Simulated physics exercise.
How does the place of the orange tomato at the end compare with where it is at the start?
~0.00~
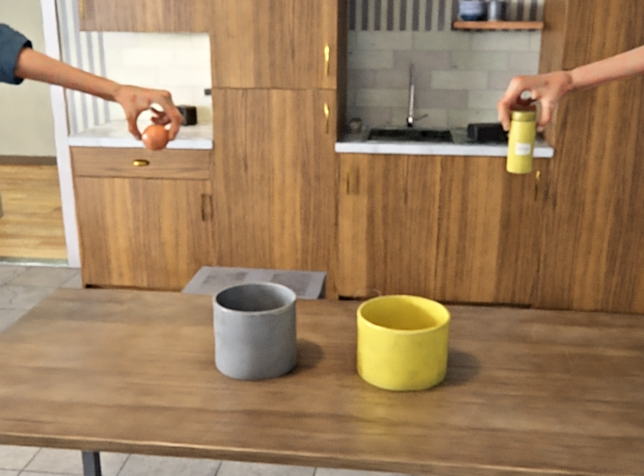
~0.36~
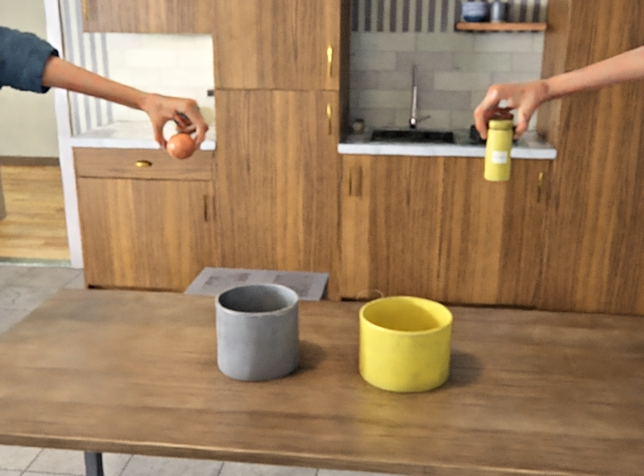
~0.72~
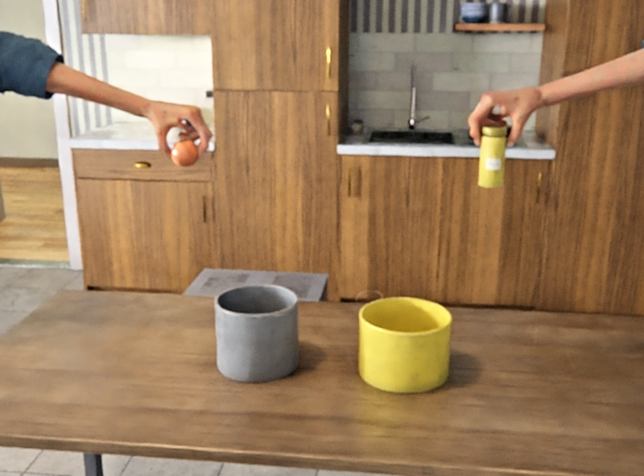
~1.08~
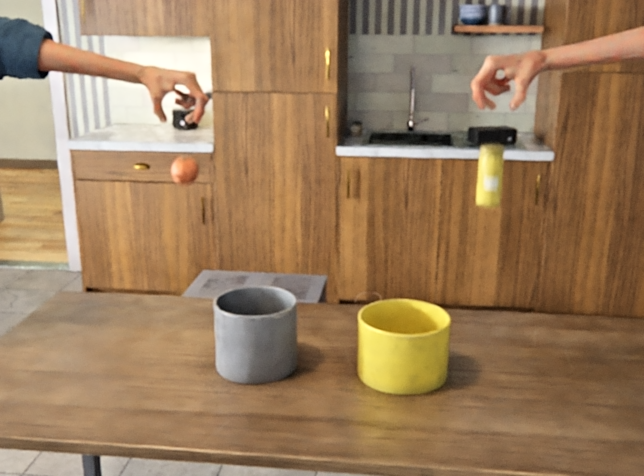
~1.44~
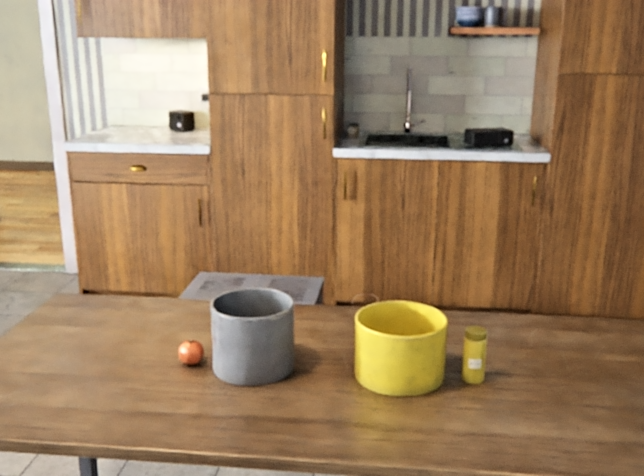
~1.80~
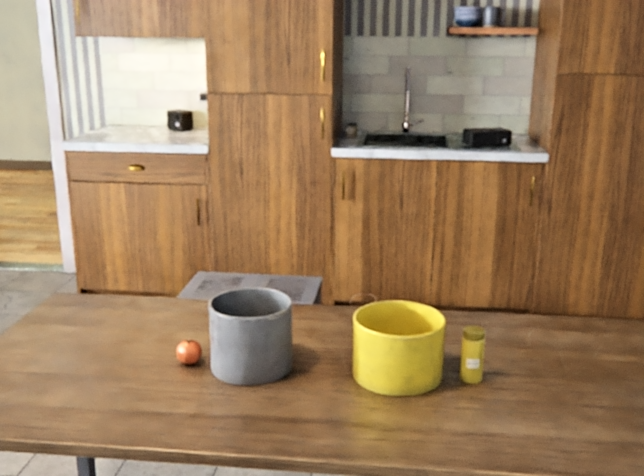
At the start the tomato is held up in the air by the hand on the left, and at the end it rests on the table, much lower and slightly farther right, just left of the grey container.
